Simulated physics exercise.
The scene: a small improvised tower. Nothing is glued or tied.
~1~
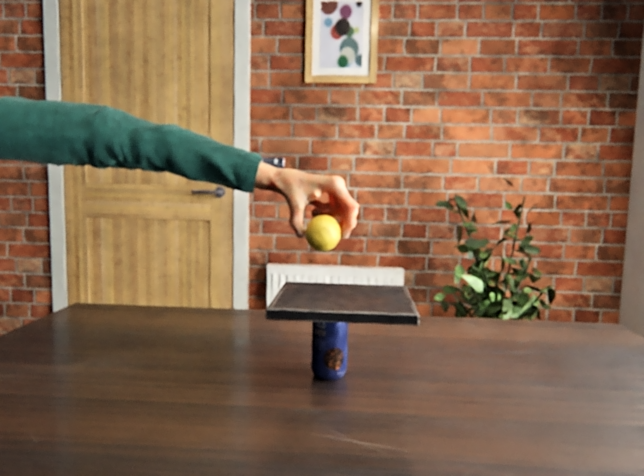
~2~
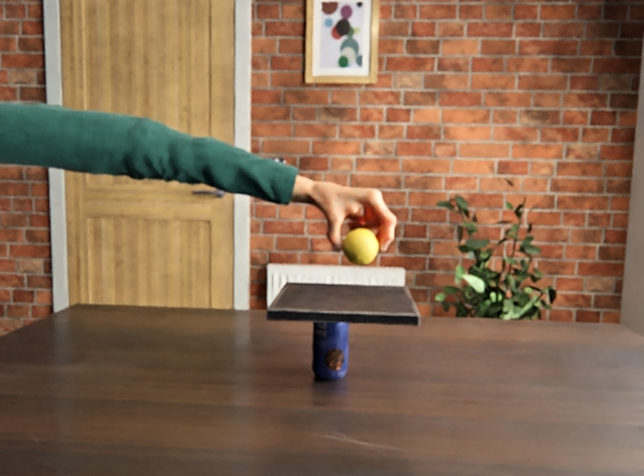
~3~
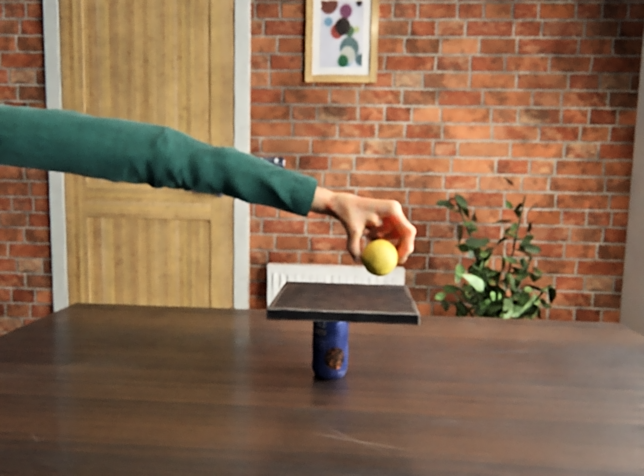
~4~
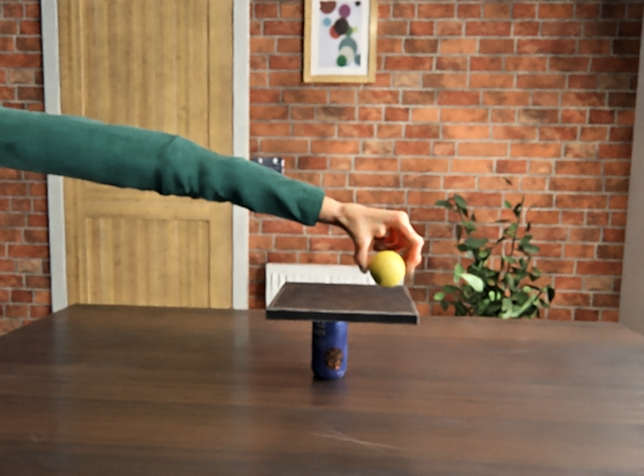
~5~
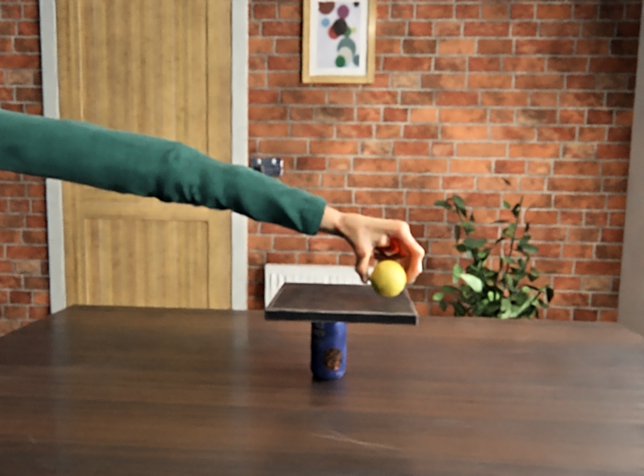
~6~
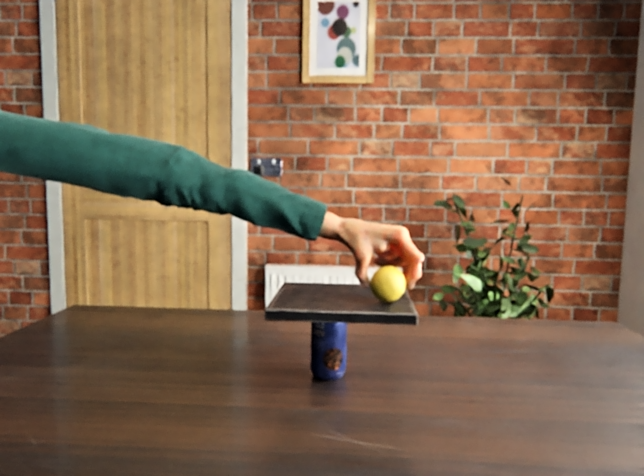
Hand in a green sleeve moving a yellow lemon rightward and lowering it onto a dark board atop a blue can.
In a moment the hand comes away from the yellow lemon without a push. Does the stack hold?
It loses its balance.
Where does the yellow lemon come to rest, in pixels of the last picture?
At about (460, 377).
Then, 0.50 s past the last view, yellow lemon now fallen; black lid rocked 60° from its first pose.
Then, 0.60 s past the last view, black lid now fallen.
Finally, fallen, black lid and yellow lemon; blue can still in place. Final places as the last picture's camera would see them, yellow lemon near (459, 377). The stack comes apart.
